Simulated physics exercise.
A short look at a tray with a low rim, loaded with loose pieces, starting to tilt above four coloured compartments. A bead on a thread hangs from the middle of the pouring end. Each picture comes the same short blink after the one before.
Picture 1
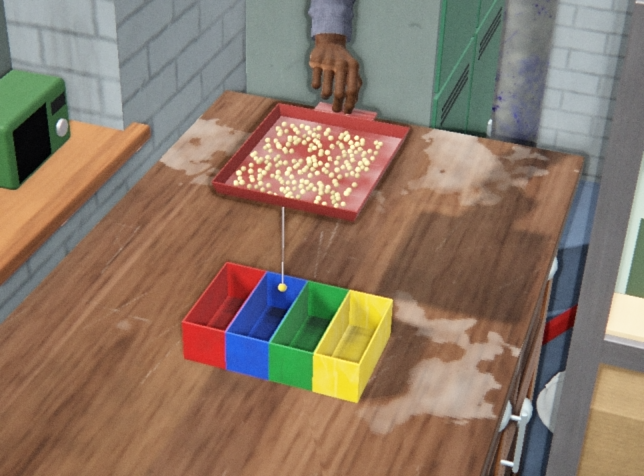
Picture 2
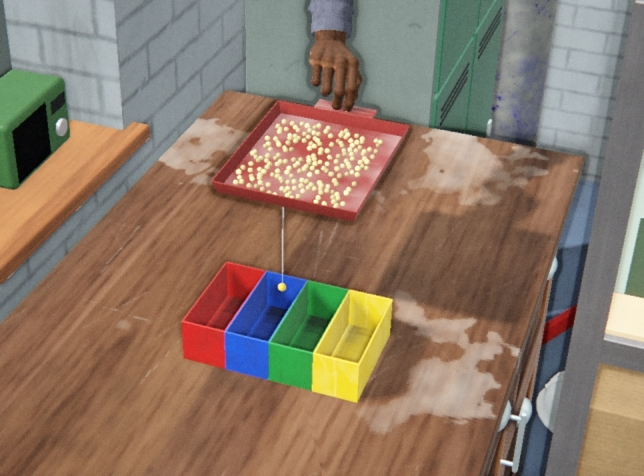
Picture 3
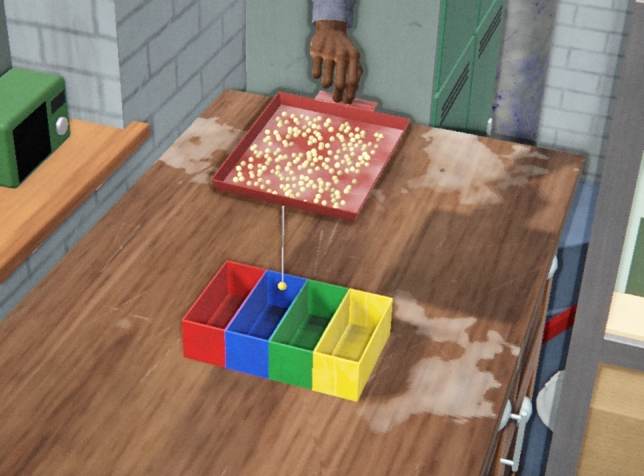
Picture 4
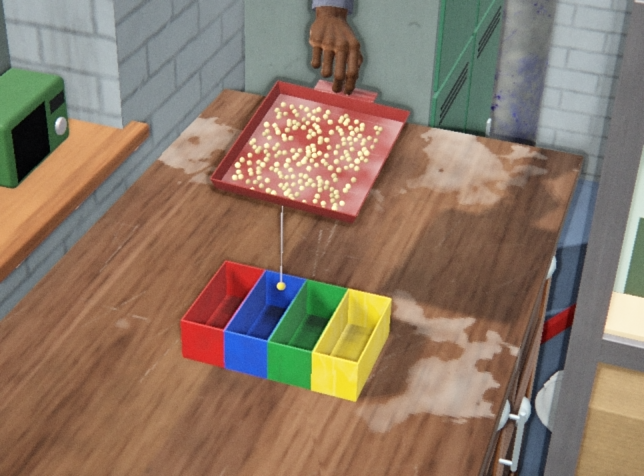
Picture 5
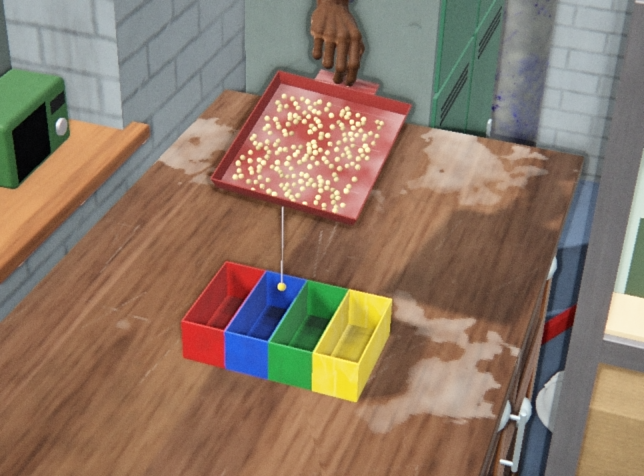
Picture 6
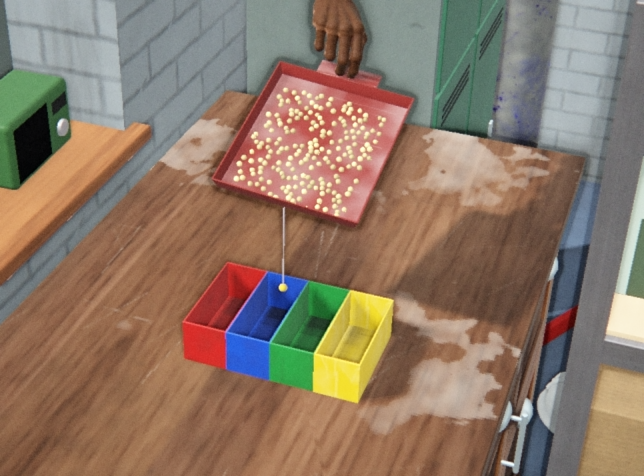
A room with pale brick walls is seen from above, looking down on a worn wooden table. A red tray of small pale beans sits at the far side beneath a hand, with a yellow bead hanging on a thread before it and red, blue, green and yellow compartments nearer. The hand slowly raises the tray's far end, tilting it toward the near right corner, while the beans shift slightly and the camera stays still.
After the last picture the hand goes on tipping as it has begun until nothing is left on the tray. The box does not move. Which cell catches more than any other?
It favours the yellow compartment.
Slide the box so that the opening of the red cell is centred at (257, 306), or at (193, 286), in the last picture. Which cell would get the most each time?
In turn: Green; the cell in yellow.
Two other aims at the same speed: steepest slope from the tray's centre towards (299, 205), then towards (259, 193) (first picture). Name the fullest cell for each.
First the cell in green, then the red cell.
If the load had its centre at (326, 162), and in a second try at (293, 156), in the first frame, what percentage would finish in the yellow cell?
In turn 70 and 60 in a hundred.
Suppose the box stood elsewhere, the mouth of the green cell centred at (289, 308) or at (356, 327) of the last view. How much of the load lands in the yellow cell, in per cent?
In turn 70 and 0 in a hundred.
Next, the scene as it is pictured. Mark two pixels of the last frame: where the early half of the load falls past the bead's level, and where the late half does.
First near (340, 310), later near (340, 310).
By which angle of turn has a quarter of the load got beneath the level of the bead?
Roughly 85°.
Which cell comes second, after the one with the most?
The runner-up: The green cell.
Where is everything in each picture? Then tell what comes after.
The first picture shows corners of the pouring end near (217, 181) and (354, 209), level; middle of the load near (310, 165), soya beans; bead on its thread near (283, 288); red cell near (204, 342); blue cell near (247, 352); green cell near (291, 363); yellow cell near (336, 374).
The second picture shows corners of the pouring end near (217, 180) and (354, 209), level; middle of the load near (309, 164).
The third picture shows corners of the pouring end near (217, 178) and (354, 210), tipped barely, lowest at the right corner; middle of the load near (310, 160).
The fourth picture shows corners of the pouring end near (216, 177) and (353, 212), tipped a little, lowest at the right corner; middle of the load near (309, 155).
The fifth picture shows corners of the pouring end near (216, 177) and (354, 215), tipped a little, lowest at the right corner; middle of the load near (310, 152).
The sixth picture shows corners of the pouring end near (218, 177) and (355, 218), tipped clearly, lowest at the right corner; middle of the load near (311, 152), near two thirds on the move; red cell near (205, 342); blue cell near (248, 352); green cell near (292, 363); yellow cell near (337, 375).
Shortly afterwards, tray tipped steeply; the bulk on the tray; a little in the yellow cell; only a few in the green cell; a little falling or outside the box.
Next, tray tipped right over; near a quarter on the tray; near a quarter in the yellow cell; near a quarter in the green cell; only a few in the blue cell; near a third falling or outside the box.
Some moments later, tray tipped past a quarter turn; near two thirds in the yellow cell; near a third in the green cell; only a few in the blue cell; only a few in the red cell; only a few falling or outside the box.
In the end, tray tipped past a quarter turn; near two thirds in the yellow cell; near a third in the green cell; only a few in the blue cell; only a few in the red cell; only a few outside the box.
